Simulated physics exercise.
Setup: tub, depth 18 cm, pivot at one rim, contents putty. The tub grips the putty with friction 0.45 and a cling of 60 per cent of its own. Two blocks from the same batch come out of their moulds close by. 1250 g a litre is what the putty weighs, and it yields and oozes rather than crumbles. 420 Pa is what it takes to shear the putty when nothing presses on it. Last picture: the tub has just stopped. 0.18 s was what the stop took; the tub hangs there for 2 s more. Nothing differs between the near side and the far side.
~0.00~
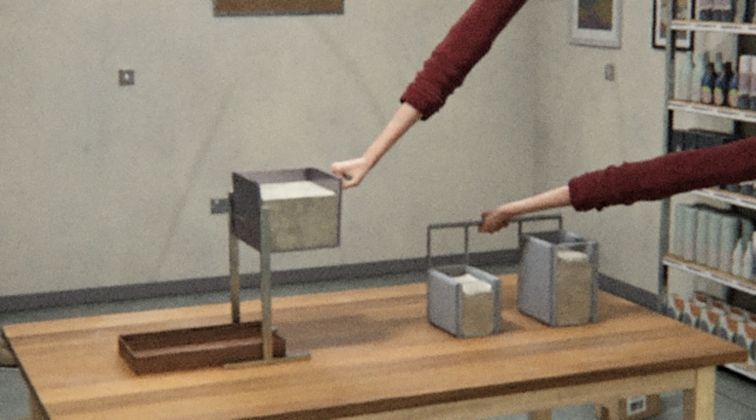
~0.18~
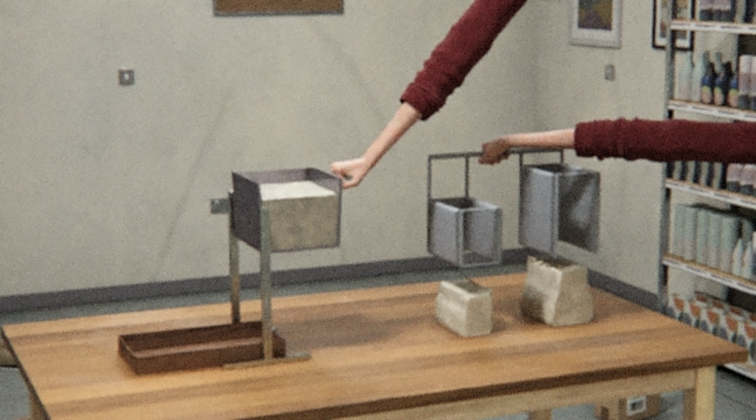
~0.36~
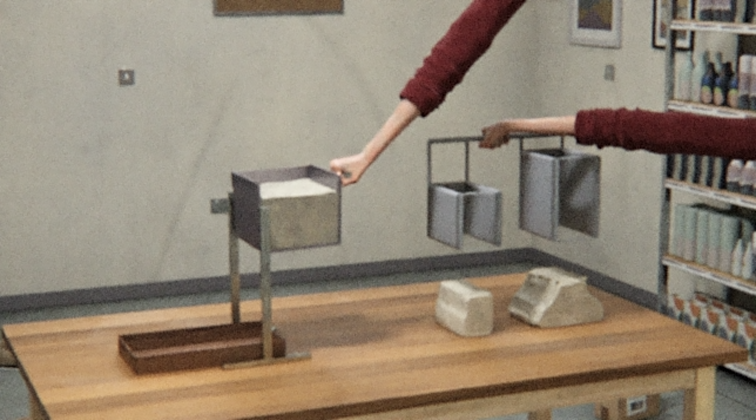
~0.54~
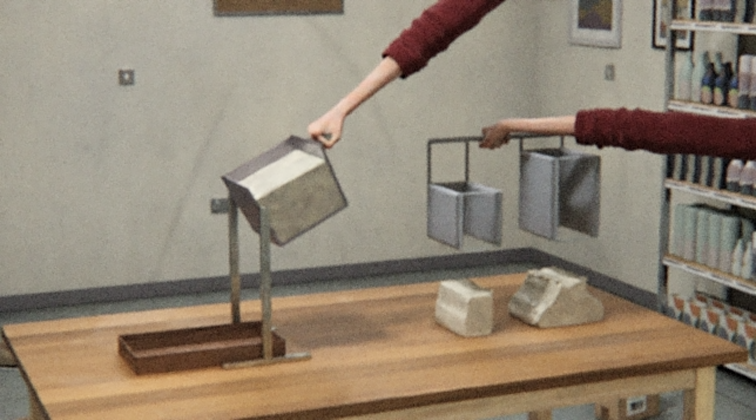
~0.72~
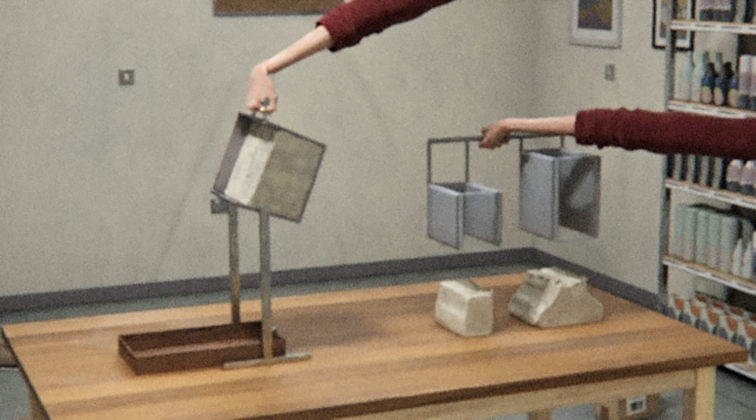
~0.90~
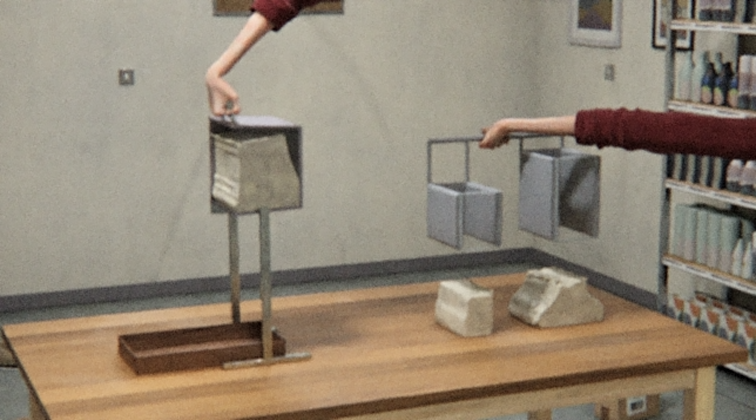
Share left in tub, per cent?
Near 43 %.
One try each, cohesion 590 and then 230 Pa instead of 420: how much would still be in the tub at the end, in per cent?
50 %, then 35 %.
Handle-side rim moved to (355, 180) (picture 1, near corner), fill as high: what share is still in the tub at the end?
Close to 35 per cent would still be in the tub.
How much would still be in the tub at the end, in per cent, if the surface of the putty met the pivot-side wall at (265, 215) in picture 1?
Roughly 60 per cent would still be in the tub at the end.
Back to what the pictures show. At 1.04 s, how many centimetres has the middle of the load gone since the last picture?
The change is near 6 cm.
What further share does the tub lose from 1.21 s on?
Load share from then on: Near 3 %.
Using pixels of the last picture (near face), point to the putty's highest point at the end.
Looking at the last picture, I'd put it at about (273, 178).
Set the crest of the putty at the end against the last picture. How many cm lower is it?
The top ends up some 11 cm below its level in the last picture.
After 1.04 s, the tub is at 90 degrees and holds 76 %.
After 1.21 s, the tub is at 90 degrees and holds 46 %.
After 1.38 s, the tub is at 90 degrees and holds 43 %.
After 1.55 s, the tub is at 90 degrees and holds 43 %.
After 2.90 s, at the end, the tub is at 90 degrees and holds 43 %.
